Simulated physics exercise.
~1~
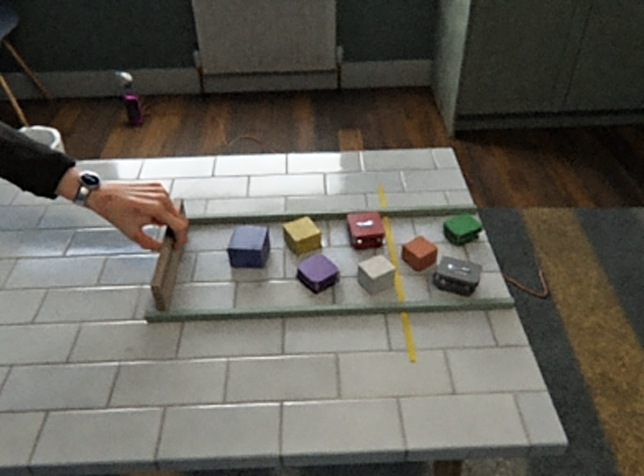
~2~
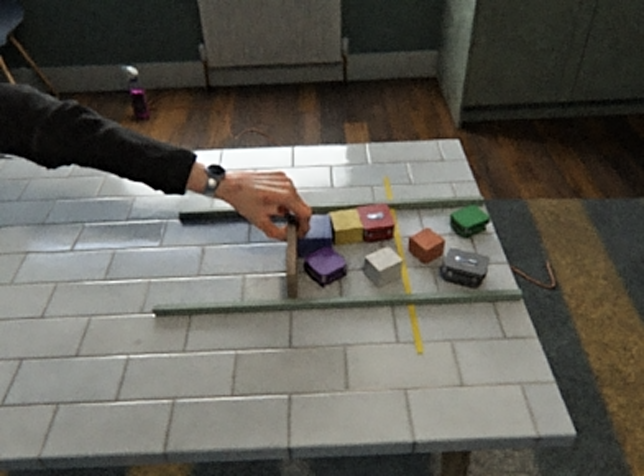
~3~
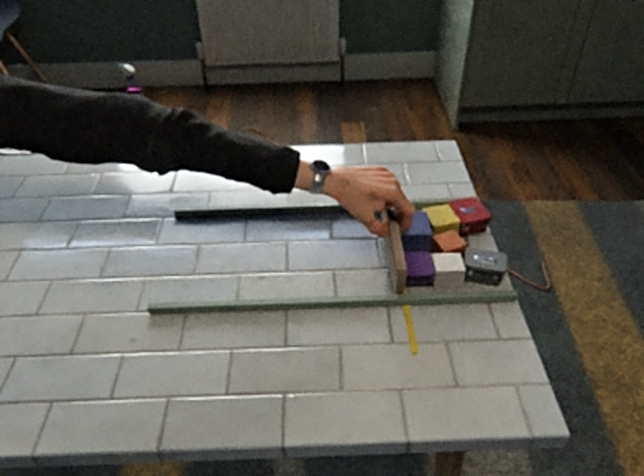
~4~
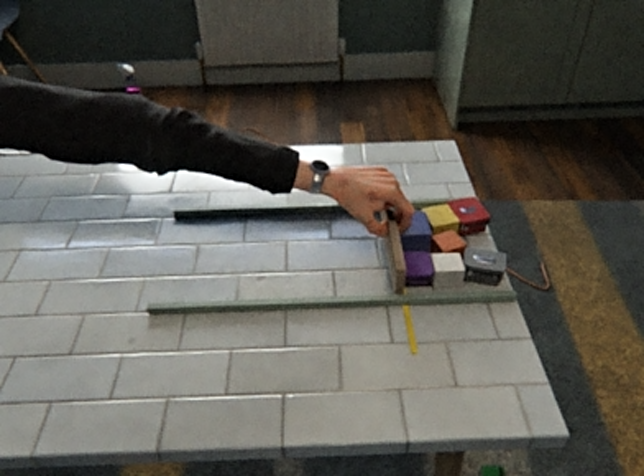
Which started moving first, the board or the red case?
The board started moving first, pushed along by the hand. The red case stayed where it was until later, when it shifted right toward the table's end.
